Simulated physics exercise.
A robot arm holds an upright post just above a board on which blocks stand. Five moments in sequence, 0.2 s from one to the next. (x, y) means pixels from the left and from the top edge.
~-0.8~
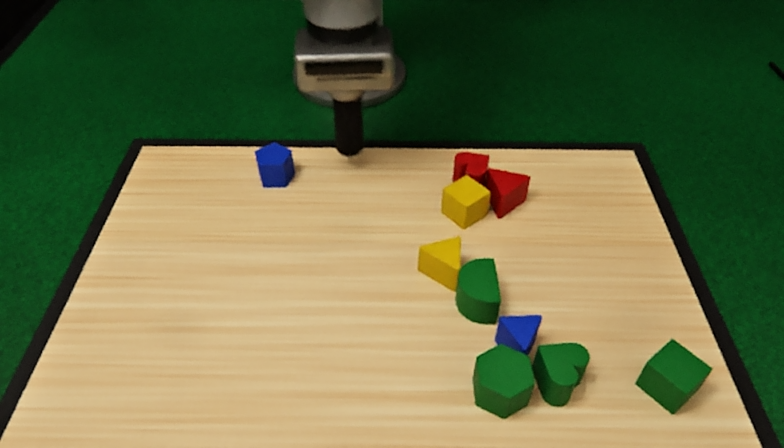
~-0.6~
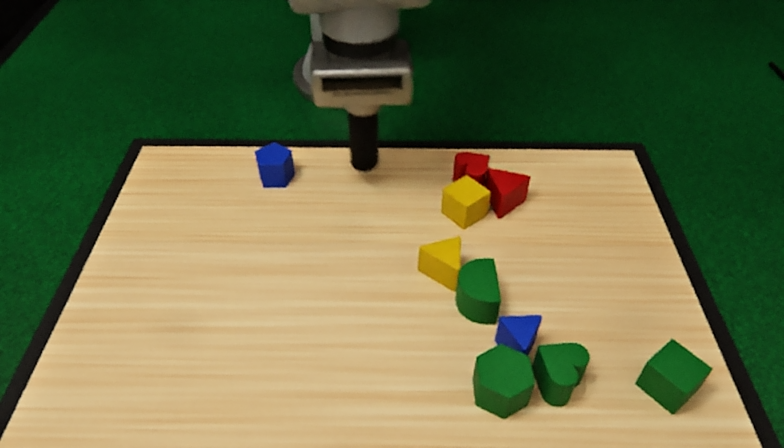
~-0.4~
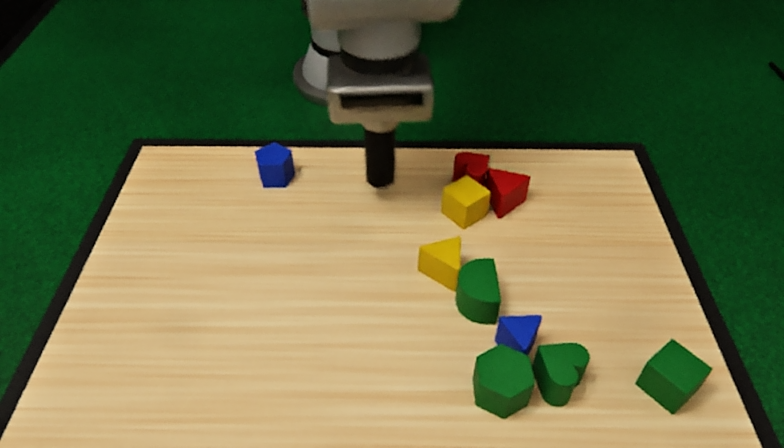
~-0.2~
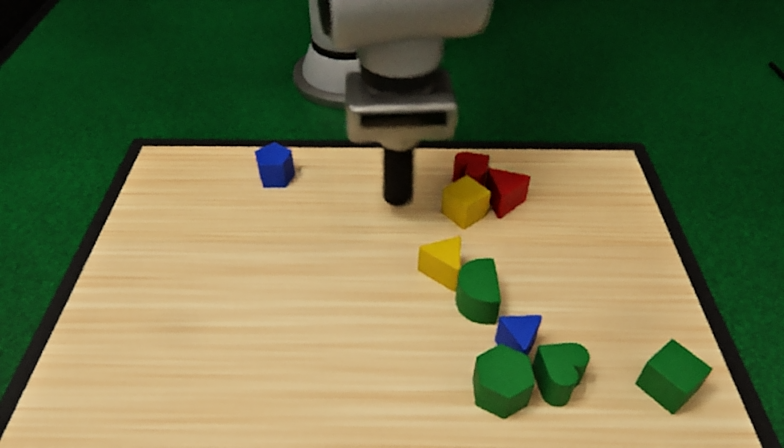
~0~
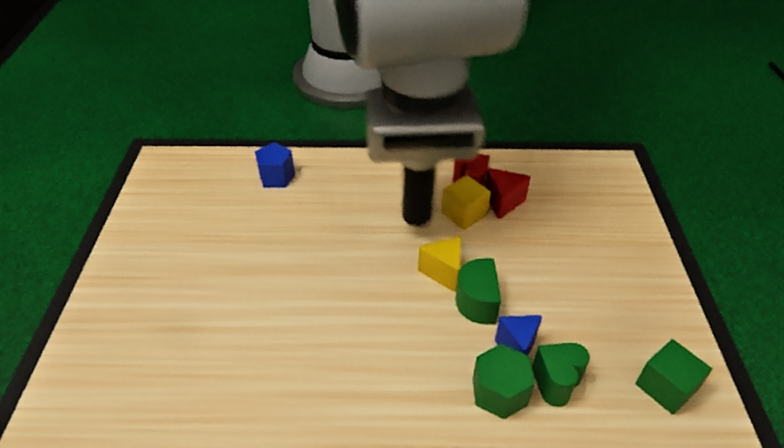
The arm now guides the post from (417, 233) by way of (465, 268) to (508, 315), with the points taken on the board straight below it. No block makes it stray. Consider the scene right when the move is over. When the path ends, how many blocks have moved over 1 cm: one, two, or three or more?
3 or more blocks.
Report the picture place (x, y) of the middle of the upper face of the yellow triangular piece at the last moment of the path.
The top centre is at (452, 271).
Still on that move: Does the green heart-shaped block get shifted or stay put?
That block remains where it is.
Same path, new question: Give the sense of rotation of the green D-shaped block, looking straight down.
Its spin: Clockwise.
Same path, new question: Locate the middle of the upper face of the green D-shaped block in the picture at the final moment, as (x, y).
Its top face will be centred at roughly (491, 323).
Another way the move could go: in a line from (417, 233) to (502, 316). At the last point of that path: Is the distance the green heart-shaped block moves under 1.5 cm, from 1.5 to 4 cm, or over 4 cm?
I'd go with 1.5 to 4 cm for this block.
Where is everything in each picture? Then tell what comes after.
Post tip (350, 148); block tops, yellow triangular piece (446, 250); yellow square piece (467, 190); green D-shaped block (481, 279); blue triangular piece (522, 327); green heart-shaped block (564, 360), in the first frame.
Post (365, 163); blocks unchanged, in the second frame.
Post (381, 179); blocks unchanged, in the third frame.
Post (398, 197); blocks unchanged, in the fourth frame.
Post (417, 216); yellow triangular piece (446, 250); yellow square piece (467, 190); green D-shaped block (481, 279); blue triangular piece (522, 327); green heart-shaped block (564, 360), in the fifth frame.
The first path, step by step. One third of the way, post (451, 238); yellow triangular piece (449, 255), turned 15° clockwise.
Two thirds of the way, post (483, 266); yellow triangular piece (451, 270), turned 60° clockwise; green D-shaped block (488, 296).
At the end, post (512, 298); yellow triangular piece (452, 271), turned 65° clockwise; yellow square piece in place; green D-shaped block (491, 323), turned 45° clockwise; blue triangular piece (524, 341), turned 35° anticlockwise; green heart-shaped block in place.
